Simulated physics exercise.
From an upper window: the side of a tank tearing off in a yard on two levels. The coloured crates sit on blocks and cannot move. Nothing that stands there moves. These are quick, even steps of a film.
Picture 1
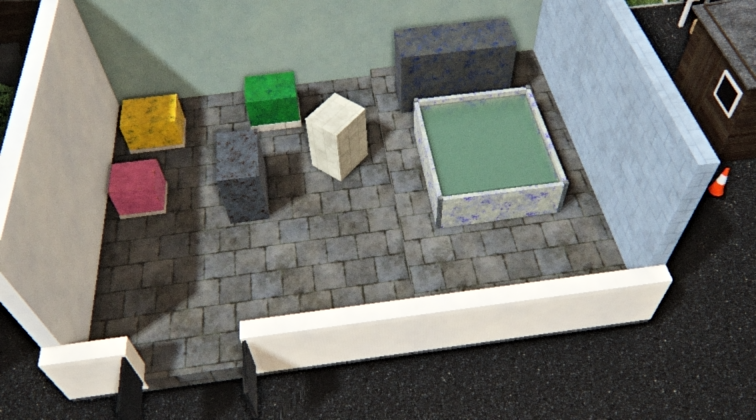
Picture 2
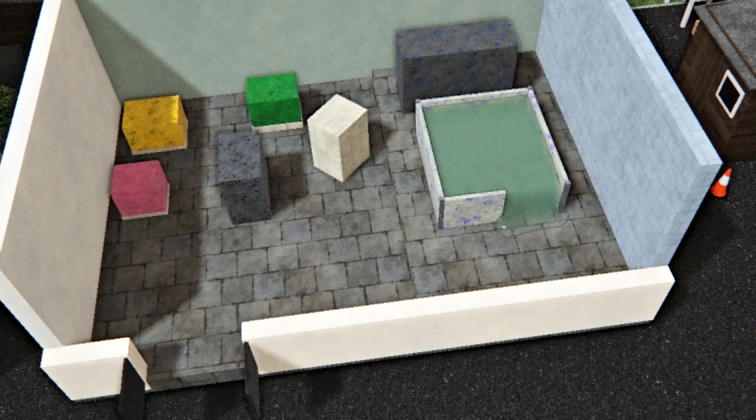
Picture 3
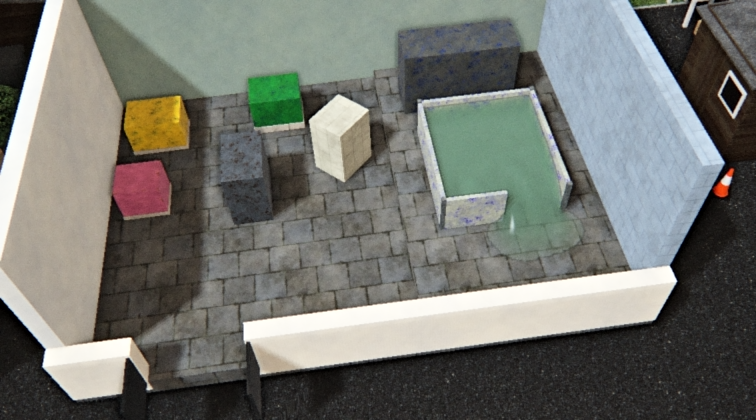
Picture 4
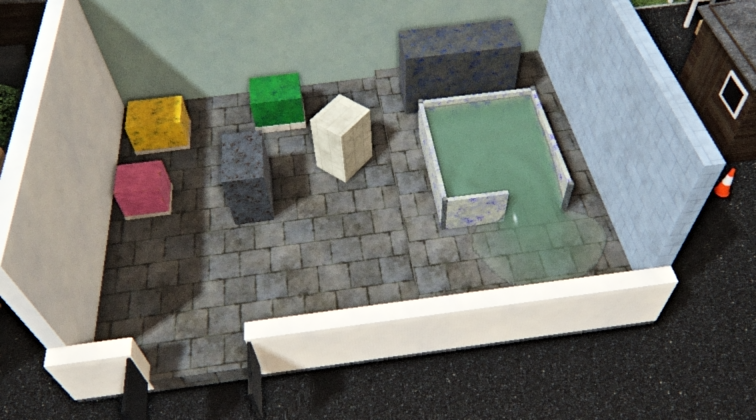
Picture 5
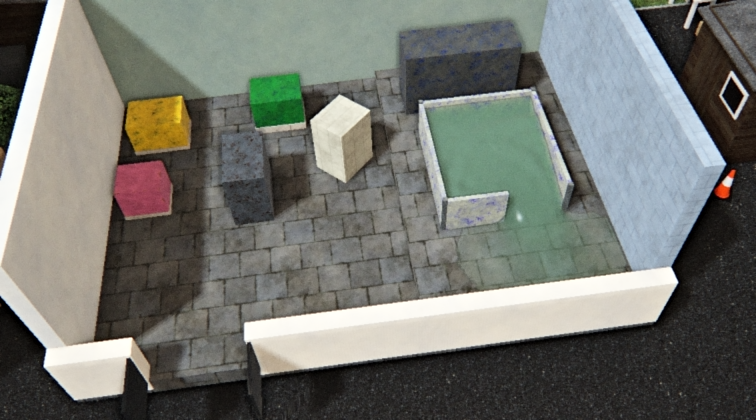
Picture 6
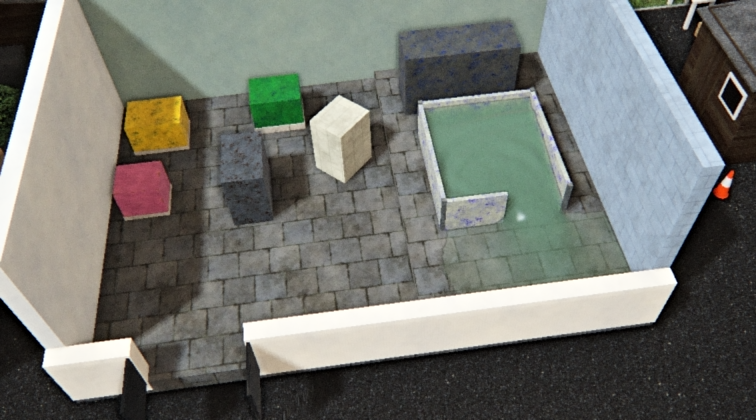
The clip opens on a walled, paved yard with coloured blocks and a square tank of still, greenish water at the right. Part of the tank's near side disappears, leaving a gap, and water pours through it, spreading in a thin, rippling sheet over the paving toward the low front wall.
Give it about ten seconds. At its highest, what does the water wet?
In the end: The yellow crate is wetted; the pink crate is wetted; the green crate escapes dry.
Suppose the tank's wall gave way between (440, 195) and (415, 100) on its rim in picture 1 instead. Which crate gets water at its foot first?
I say the one in green.
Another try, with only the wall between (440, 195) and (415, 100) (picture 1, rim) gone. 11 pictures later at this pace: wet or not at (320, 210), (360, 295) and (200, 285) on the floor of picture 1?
In that order: Awash, awash, under water.
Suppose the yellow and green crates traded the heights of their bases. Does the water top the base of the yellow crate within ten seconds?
One by one: Yellow remains dry.
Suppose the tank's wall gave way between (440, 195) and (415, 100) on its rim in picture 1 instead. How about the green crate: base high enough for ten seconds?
In short: Green crate is topped.
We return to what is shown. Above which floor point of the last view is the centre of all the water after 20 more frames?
Roughly at (477, 217).
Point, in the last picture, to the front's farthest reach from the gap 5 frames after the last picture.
Close to (385, 332).
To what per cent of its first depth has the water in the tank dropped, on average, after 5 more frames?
I make it 70 per cent.
A moment on, water covers 10 % of the floor; the yellow crate not reached, the pink crate not reached, the green crate not reached.
Next, water covers 20 % of the floor; the yellow crate not reached, the pink crate not reached, the green crate not reached.
Then, water covers 55 % of the floor; the yellow crate not reached, the pink crate not reached, the green crate not reached.
Later, water covers 75 % of the floor; the yellow crate water round its plinth, the pink crate water round its plinth, the green crate water round its plinth.
In the end, water covers 95 % of the floor; the yellow crate was topped, the pink crate was topped, the green crate stayed above the water.
